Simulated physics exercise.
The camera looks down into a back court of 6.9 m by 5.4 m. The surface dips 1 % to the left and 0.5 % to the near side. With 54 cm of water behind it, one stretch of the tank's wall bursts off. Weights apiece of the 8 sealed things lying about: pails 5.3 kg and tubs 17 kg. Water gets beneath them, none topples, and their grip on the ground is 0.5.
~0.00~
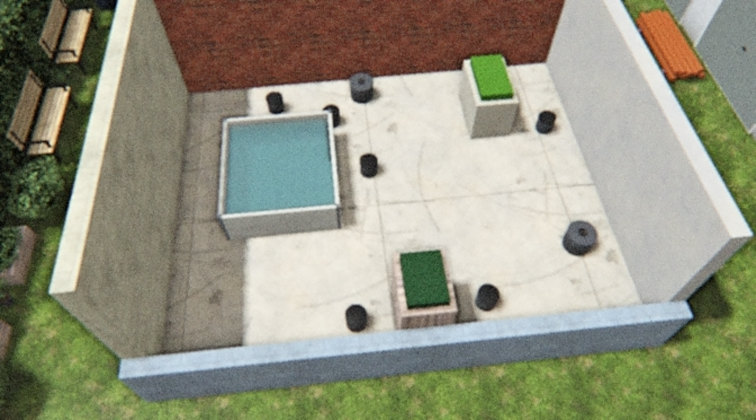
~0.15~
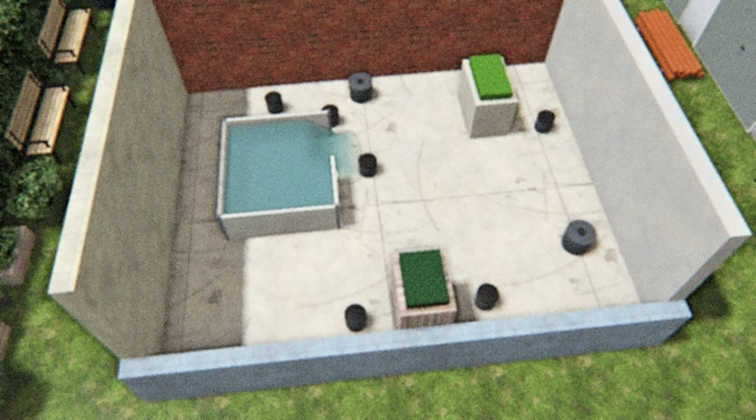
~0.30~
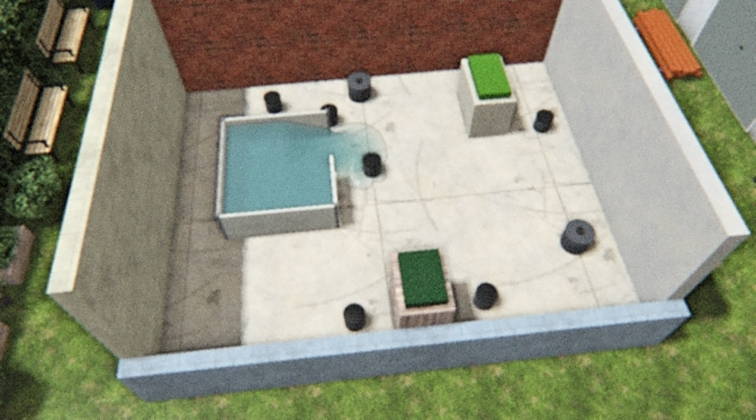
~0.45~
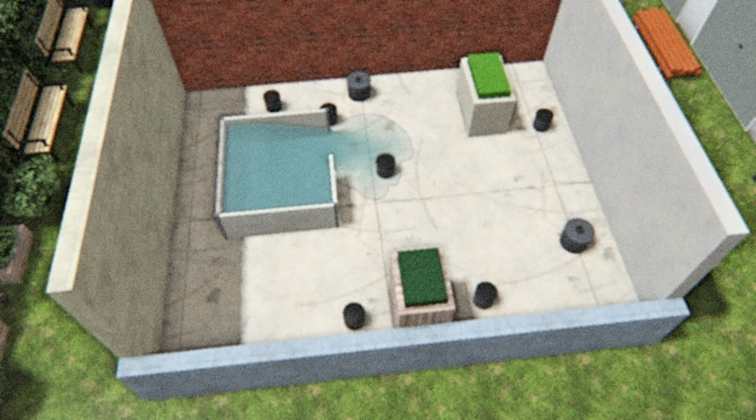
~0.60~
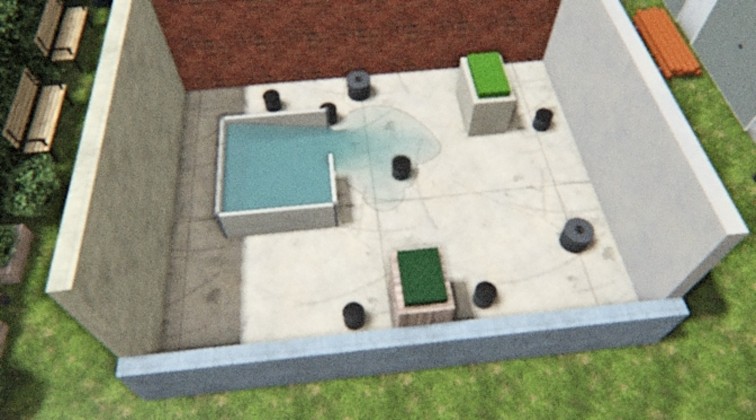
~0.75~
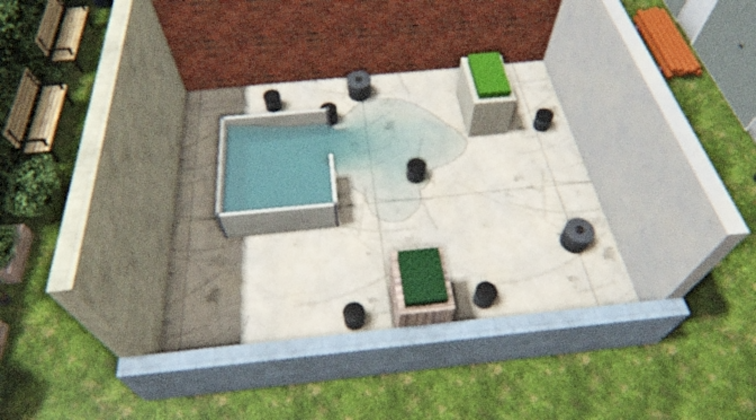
Water pours from a gap in the tank's wall and pushes one dark pail right.
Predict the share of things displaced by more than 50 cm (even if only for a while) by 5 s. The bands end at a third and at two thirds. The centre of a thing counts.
Share: Not even a third.
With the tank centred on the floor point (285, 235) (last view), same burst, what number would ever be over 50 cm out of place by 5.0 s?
Then 2.
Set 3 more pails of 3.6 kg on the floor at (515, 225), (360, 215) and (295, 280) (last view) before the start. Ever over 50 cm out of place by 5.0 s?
In turn: Past it, short of it, under.
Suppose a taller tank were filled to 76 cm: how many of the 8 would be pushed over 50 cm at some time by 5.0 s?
In that case 3 of them.
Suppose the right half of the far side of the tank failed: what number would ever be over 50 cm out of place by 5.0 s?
In that case 3 of them.
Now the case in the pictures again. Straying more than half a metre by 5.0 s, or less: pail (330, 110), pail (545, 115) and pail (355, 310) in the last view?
In turn: Less, past it, short of it.
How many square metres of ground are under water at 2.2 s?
Some 17 m2.
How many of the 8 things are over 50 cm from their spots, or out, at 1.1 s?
By then 1.
After 1.1 s 1 of 8 are over 50 cm from their spots; 0 afloat.
After 2.2 s 1 of 8 are over 50 cm from their spots; 0 afloat.
After 3.5 s 1 of 8 are over 50 cm from their spots; 0 afloat.
After 5.0 s 2 of 8 are over 50 cm from their spots, and 2 have been at some point; 1 afloat.
